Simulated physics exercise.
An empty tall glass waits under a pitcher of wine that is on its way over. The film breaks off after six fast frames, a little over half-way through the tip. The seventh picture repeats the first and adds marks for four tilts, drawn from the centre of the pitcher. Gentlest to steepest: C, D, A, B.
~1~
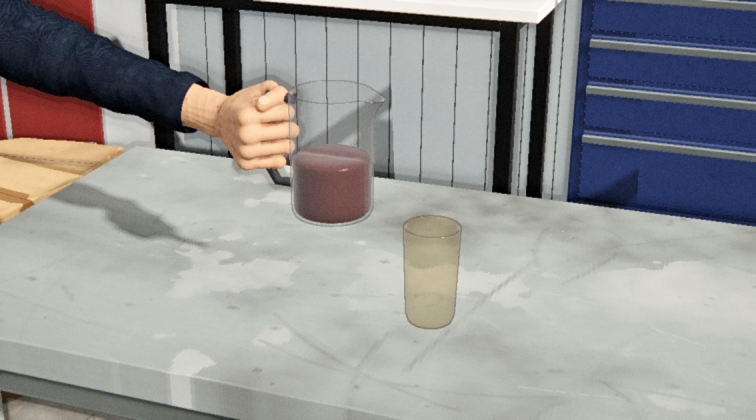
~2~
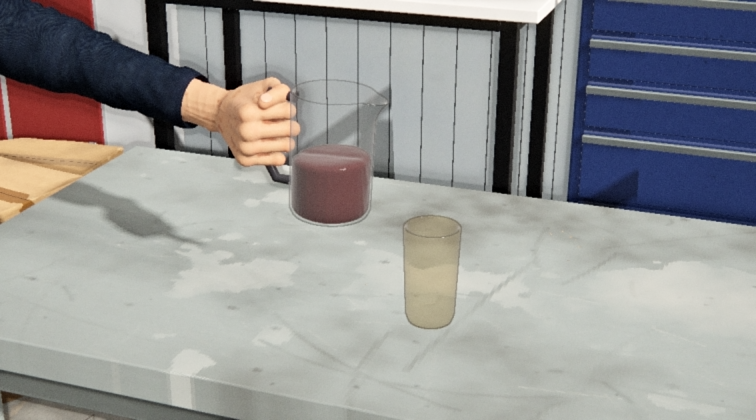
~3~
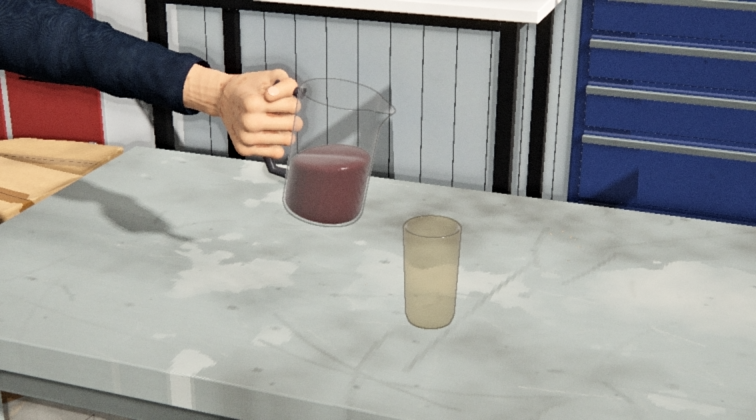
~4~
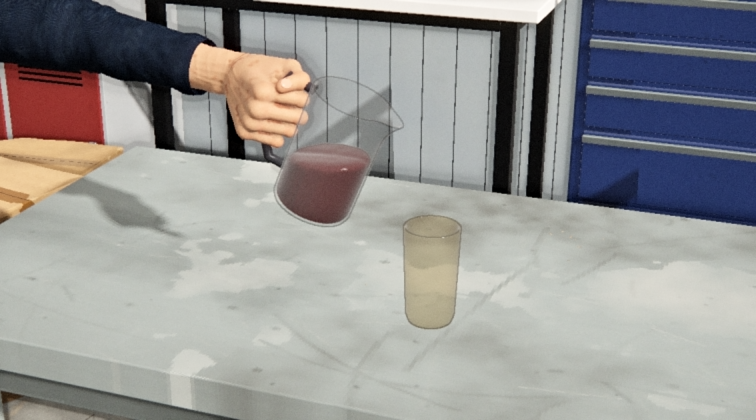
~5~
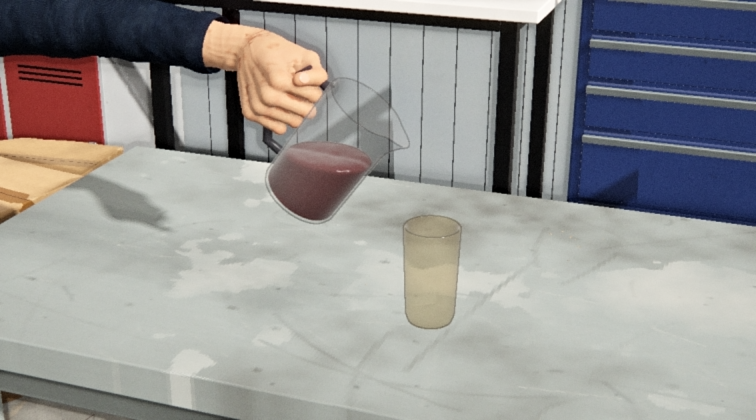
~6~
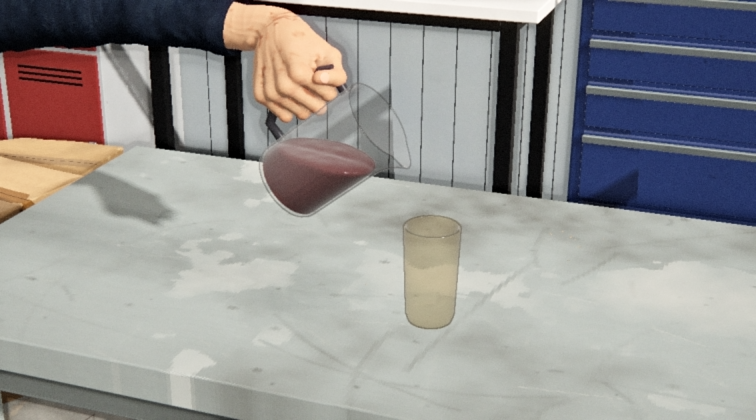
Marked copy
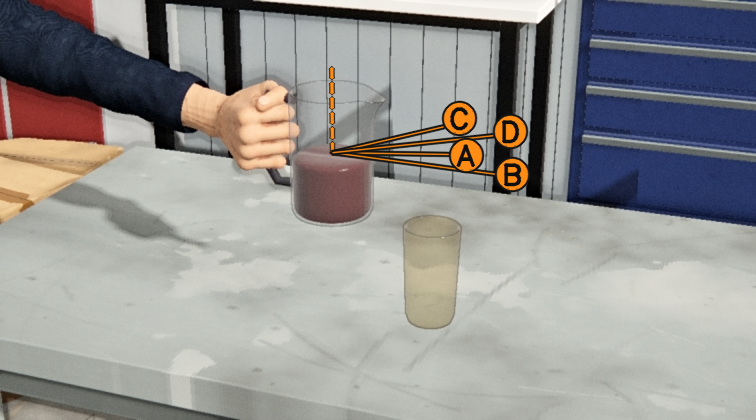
On a gray table, a hand tilts a pitcher of wine rightward beside a tall glass.
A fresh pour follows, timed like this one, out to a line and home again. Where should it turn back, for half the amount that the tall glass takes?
Choose D.
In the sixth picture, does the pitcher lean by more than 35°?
Yes, it does.
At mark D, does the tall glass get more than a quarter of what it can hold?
Yes.
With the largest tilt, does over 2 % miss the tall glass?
Yes, it does.
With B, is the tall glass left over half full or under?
Over half.
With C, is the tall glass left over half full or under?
Under half.
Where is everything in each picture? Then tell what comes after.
Upright, lip at (384, 100); rim of the tall glass round (432, 226); nothing has left yet, in the first frame.
Tipped about 3°, lip at (386, 103); nothing has left yet, in the second frame.
Tipped about 10°, lip at (393, 112); nothing has left yet, in the third frame.
Tipped about 22°, lip at (402, 126); nothing has left yet, in the fourth frame.
Tipped about 36°, lip at (408, 146); nothing has left yet, in the fifth frame.
Tipped about 51°, lip at (409, 166); nothing has left yet, in the sixth frame.
In orange, A at (449, 154); B at (495, 174); C at (443, 126); D at (493, 135).
If A is chosen, the tall glass ends with about 71 % of what it can hold; 3 % of the wine is spilt.
If B is chosen, the tall glass ends with about 82 % of what it can hold; 10 % of the wine is spilt.
If C is chosen, the tall glass ends with about 31 % of what it can hold.
If D is chosen, the tall glass ends with about 51 % of what it can hold.
